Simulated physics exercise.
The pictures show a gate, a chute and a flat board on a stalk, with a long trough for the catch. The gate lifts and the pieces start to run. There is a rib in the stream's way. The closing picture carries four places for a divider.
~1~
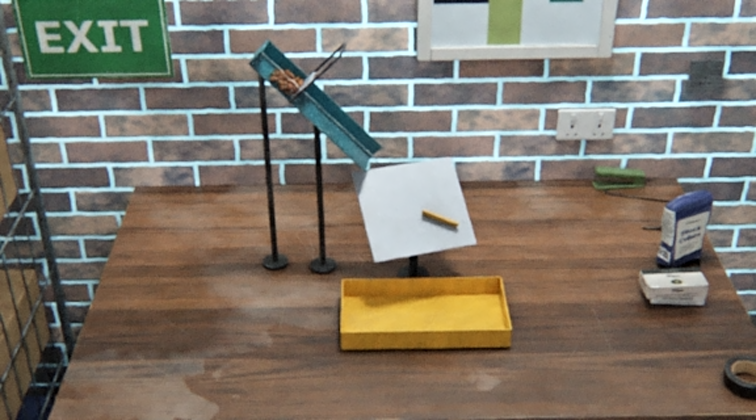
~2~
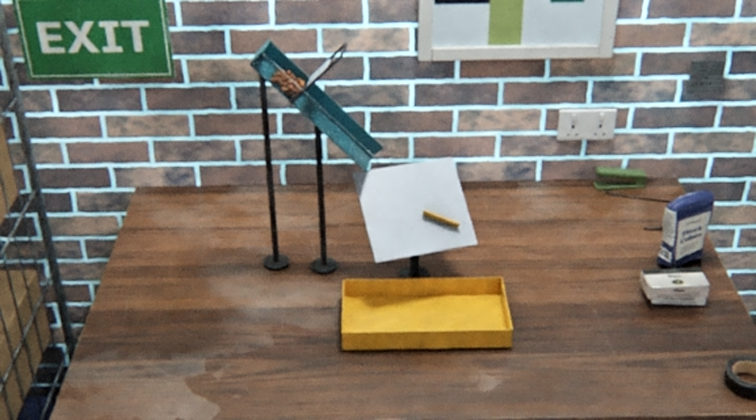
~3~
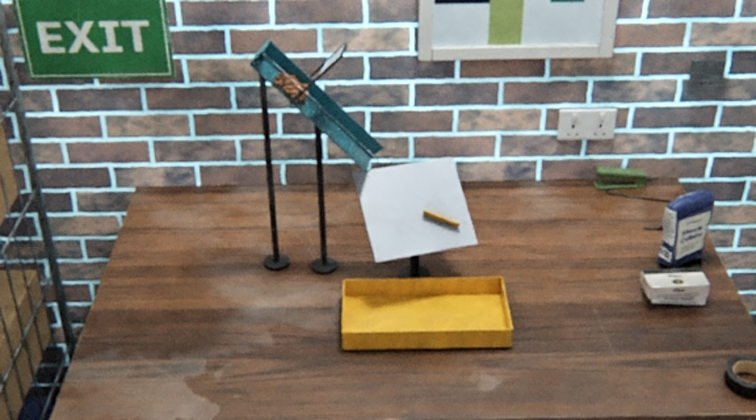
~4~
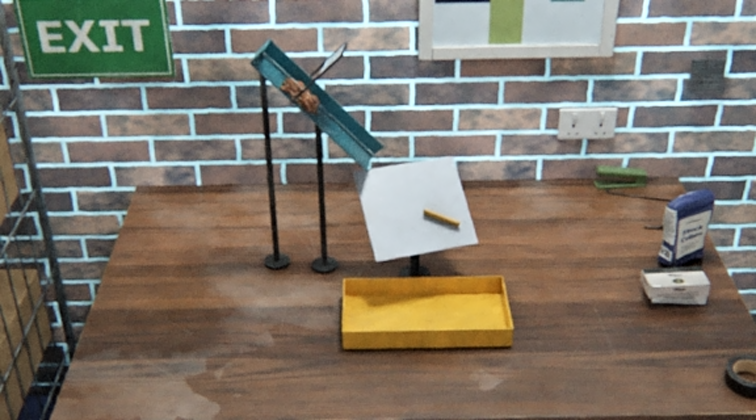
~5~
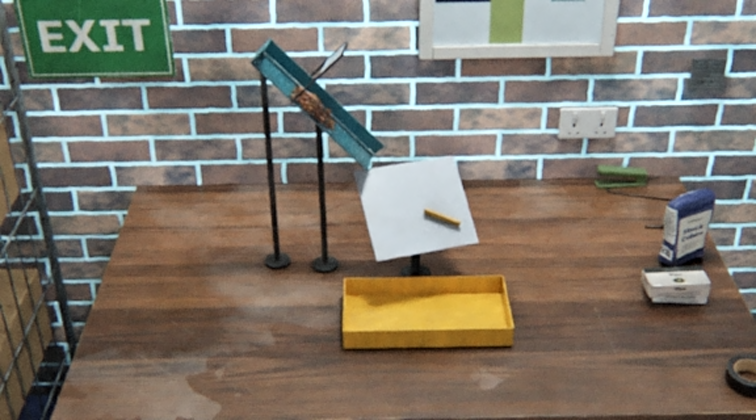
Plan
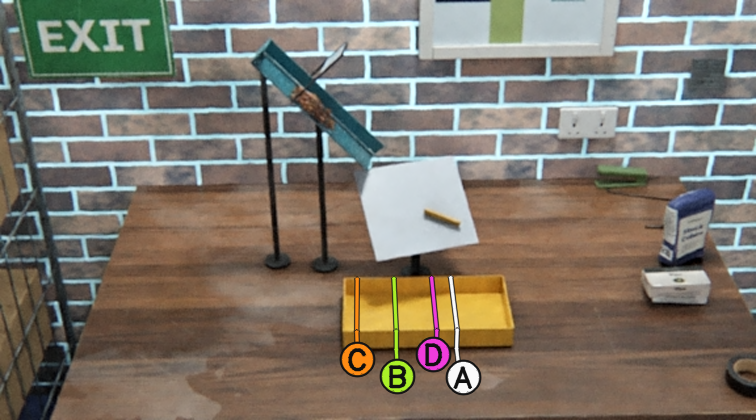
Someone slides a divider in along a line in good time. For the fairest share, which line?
A works best here.
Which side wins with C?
Right.
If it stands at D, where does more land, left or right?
Right.
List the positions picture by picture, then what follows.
The first picture shows load behind the gate at (288, 79), bits of dog kibble; lip of the chute at (368, 165), sloping fairly steeply.
The second picture shows middle of the board at (415, 208), tilted fairly steeply; middle of its low edge at (427, 253); of its high edge at (403, 165).
The third picture shows front corners of the trough at (343, 332) and (512, 329), empty; front of the load at (304, 102).
The fourth picture shows middle of the load at (304, 95); its front at (316, 113), about a quarter of the way to the lip; rib from (425, 210) to (461, 223).
The fifth picture shows middle of the load at (316, 108); its front at (333, 127), about half of the way to the lip.
On the marked copy, line A crosses the front rim at (457, 329); line B crosses the front rim at (396, 330); line C crosses the front rim at (356, 331); line D crosses the front rim at (436, 329).
Choosing A, of what is caught, about half on the left of the divider, about half on the right.
Choosing B, of what is caught, none on the left of the divider, all on the right.
Choosing C, of what is caught, none on the left of the divider, all on the right.
Choosing D, of what is caught, a small part on the left of the divider, nearly all on the right.
